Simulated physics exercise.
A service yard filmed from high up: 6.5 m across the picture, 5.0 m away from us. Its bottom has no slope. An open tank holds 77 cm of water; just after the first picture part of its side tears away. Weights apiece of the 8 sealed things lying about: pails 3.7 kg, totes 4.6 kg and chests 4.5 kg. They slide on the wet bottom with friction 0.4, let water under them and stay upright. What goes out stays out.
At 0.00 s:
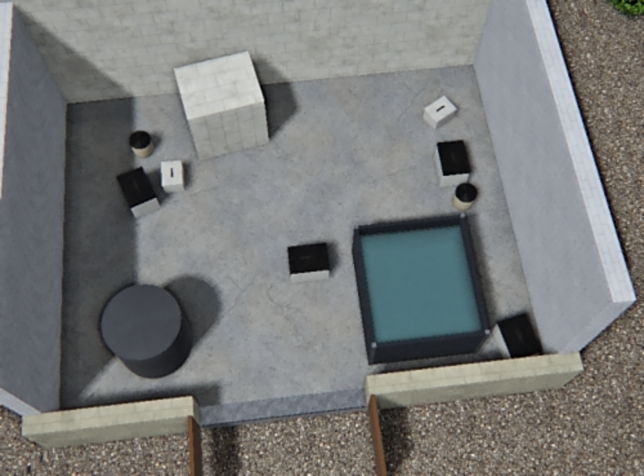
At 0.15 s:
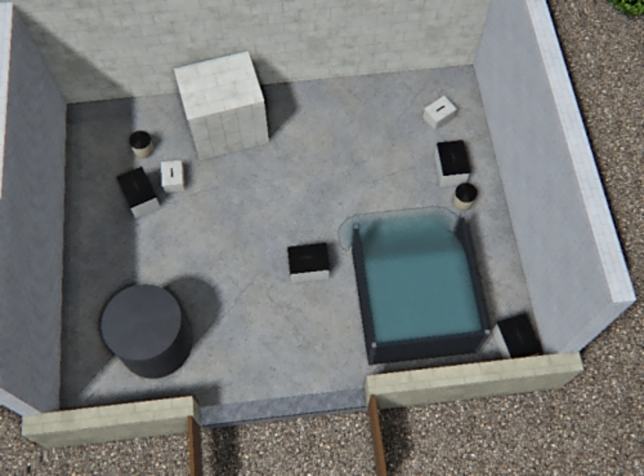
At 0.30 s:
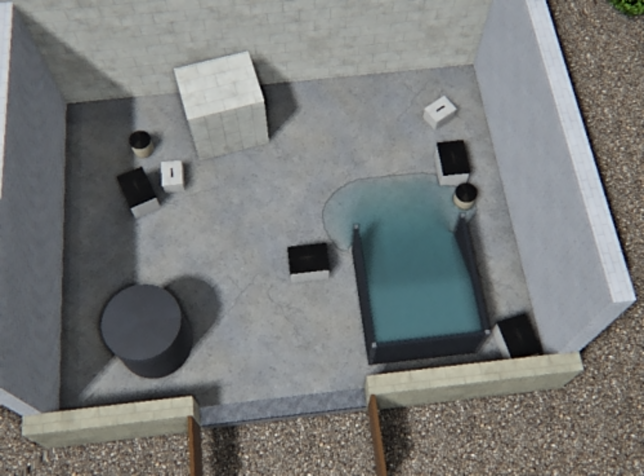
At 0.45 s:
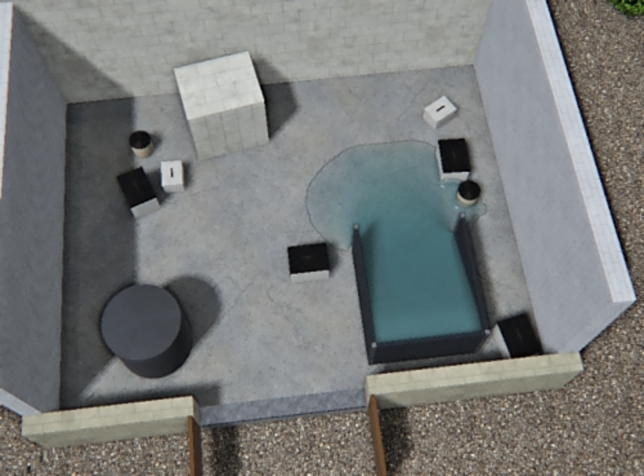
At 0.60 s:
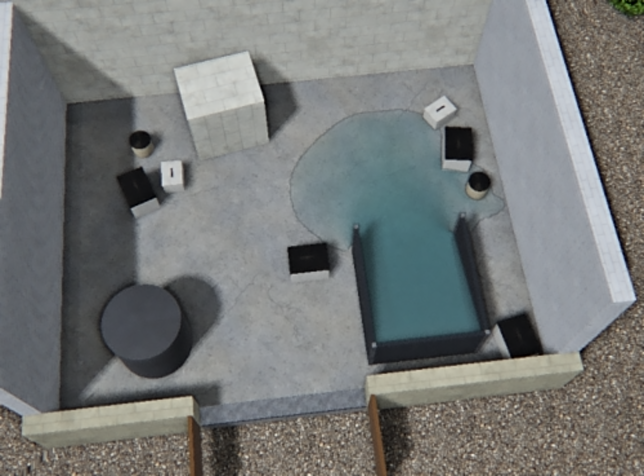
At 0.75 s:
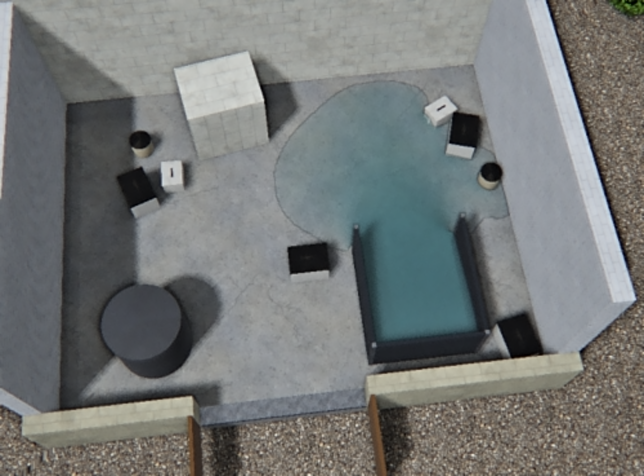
In this clip, the far side of an open tank in a walled yard gives way and water spreads outward across the floor, then a pail and a nearby black-topped chest shift a short way toward the right wall.
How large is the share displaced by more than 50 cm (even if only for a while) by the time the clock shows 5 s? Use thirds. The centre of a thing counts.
Share: At least two thirds.
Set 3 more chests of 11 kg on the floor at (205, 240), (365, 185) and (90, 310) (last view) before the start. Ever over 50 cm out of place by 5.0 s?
In that order: More, more, under.
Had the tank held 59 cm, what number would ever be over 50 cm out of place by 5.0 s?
Then 3.
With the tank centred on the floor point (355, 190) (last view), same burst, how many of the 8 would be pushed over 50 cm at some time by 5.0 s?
Then 4.
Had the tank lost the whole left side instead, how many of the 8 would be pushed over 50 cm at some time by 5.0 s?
In that case 4 of them.
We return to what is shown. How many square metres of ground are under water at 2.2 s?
About 16 m2.
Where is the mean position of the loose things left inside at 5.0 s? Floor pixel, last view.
At about (316, 220).
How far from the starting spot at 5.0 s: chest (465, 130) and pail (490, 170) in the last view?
In that order: 100 cm, 140 cm.
After 1.1 s 3 of 8 are over 50 cm from their spots; 1 afloat.
After 2.2 s 3 of 8 are over 50 cm from their spots; 3 afloat.
After 3.5 s 4 of 8 are over 50 cm from their spots; 3 afloat.
After 5.0 s 5 of 8 are over 50 cm from their spots, and 6 have been at some point; 5 afloat.
